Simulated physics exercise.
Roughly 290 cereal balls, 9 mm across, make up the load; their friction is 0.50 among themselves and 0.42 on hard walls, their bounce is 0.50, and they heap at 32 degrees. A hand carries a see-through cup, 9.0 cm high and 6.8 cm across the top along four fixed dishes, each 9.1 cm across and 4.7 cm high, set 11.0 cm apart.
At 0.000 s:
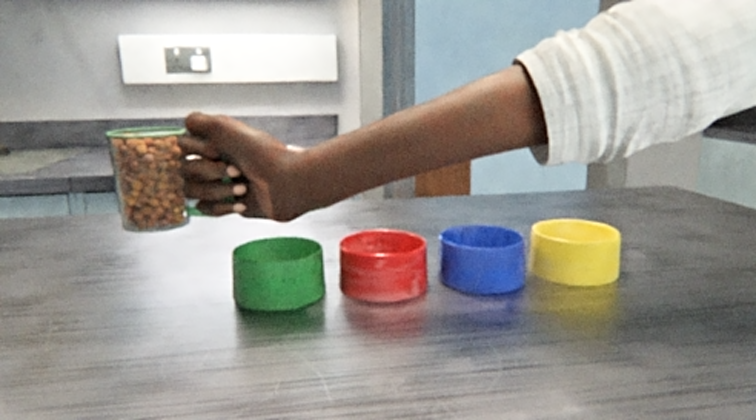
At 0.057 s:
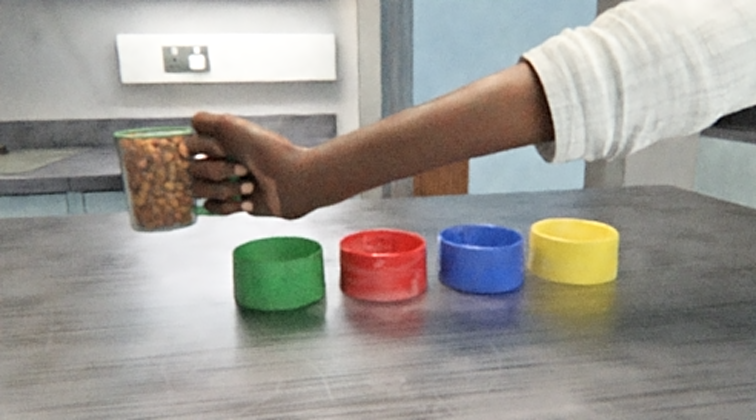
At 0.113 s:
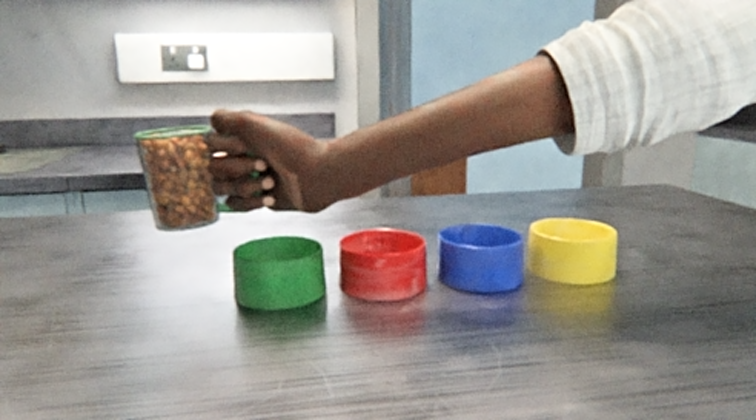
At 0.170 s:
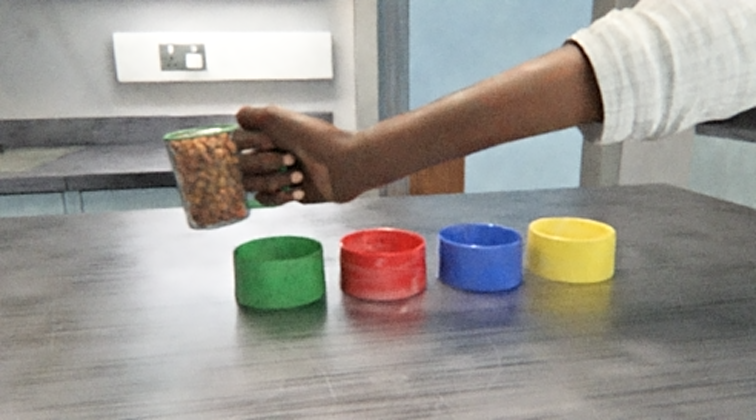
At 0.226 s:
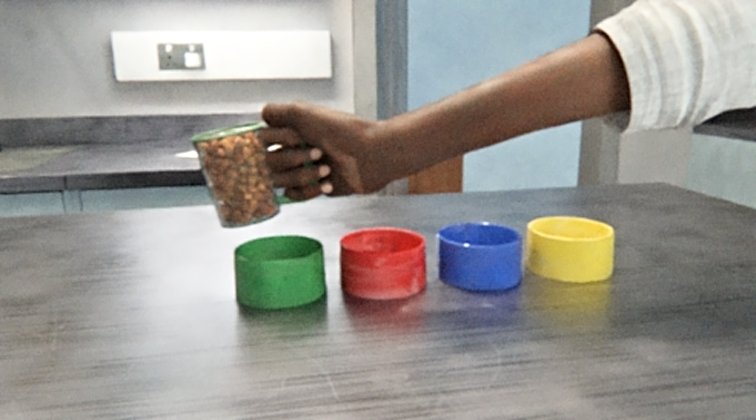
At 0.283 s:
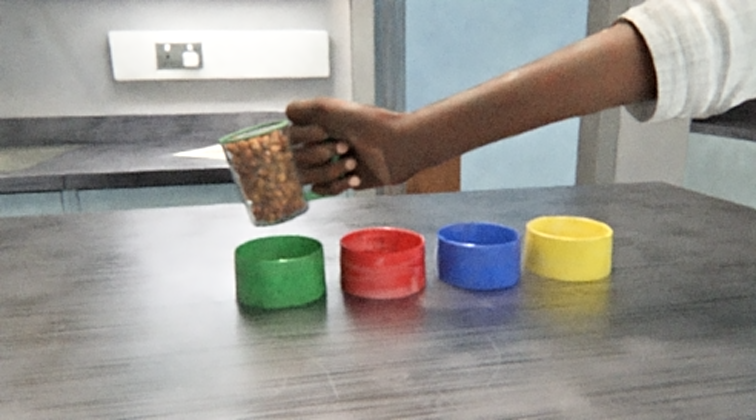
A hand moving a clear cup of small brown pieces rightward above a green dish beside red, blue and yellow ones, tilting it slightly.
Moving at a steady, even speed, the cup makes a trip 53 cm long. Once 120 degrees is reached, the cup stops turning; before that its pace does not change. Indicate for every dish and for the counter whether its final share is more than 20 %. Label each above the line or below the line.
Red: Below the line; blue: Below the line; green: Below the line; yellow: Above the line; counter: Below the line.
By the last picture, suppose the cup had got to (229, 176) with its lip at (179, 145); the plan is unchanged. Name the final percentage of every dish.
It'd finish with red at 0, blue at 10, green at 0 and yellow at 70.
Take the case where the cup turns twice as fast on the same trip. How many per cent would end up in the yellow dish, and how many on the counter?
Then yellow 70 and counter 20.
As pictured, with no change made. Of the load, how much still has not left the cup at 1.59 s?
Roughly 90 %.
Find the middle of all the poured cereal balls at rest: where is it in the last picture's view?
Resting centre estimate: Around (572, 245).
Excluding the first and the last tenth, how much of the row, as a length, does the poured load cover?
It covers some 6 centimetres of the row.
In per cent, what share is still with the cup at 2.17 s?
Estimate: Some 10 %.
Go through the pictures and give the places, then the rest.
The first picture shows cup at (152, 179), tilt 0 degrees, lip at (109, 134), moved 0.0 cm; middle of the pieces at (152, 175); green dish at (278, 249); red dish at (383, 243); blue dish at (482, 237); yellow dish at (575, 231).
The second picture shows cup at (160, 179), tilt 1 degrees, lip at (117, 134), moved 0.7 cm; middle of the pieces at (160, 175).
The third picture shows cup at (181, 178), tilt 3 degrees, lip at (137, 136), moved 2.6 cm; middle of the pieces at (181, 174).
The fourth picture shows cup at (211, 177), tilt 7 degrees, lip at (165, 137), moved 5.3 cm; middle of the pieces at (210, 173).
The fifth picture shows cup at (240, 176), tilt 10 degrees, lip at (193, 139), moved 8.1 cm; middle of the pieces at (239, 172).
The sixth picture shows cup at (268, 174), tilt 14 degrees, lip at (220, 141), moved 10.8 cm; middle of the pieces at (267, 171); green dish at (279, 248); red dish at (382, 241); blue dish at (478, 234); yellow dish at (569, 228). The cup turns about 65 degrees a second and travels 49 cm a second.
After 1.07 s, tilt 64 degrees; cup holds 100 %.
Then, at 1.59 s, tilt 97 degrees; cup holds 90 %, yellow 10 %.
After 2.17 s, tilt 120 degrees; cup holds 10 %, yellow 85 %.
In the end, at 2.8 s, red 0 %, blue 0 %, green 0 %, yellow 95 %, counter 5 %.
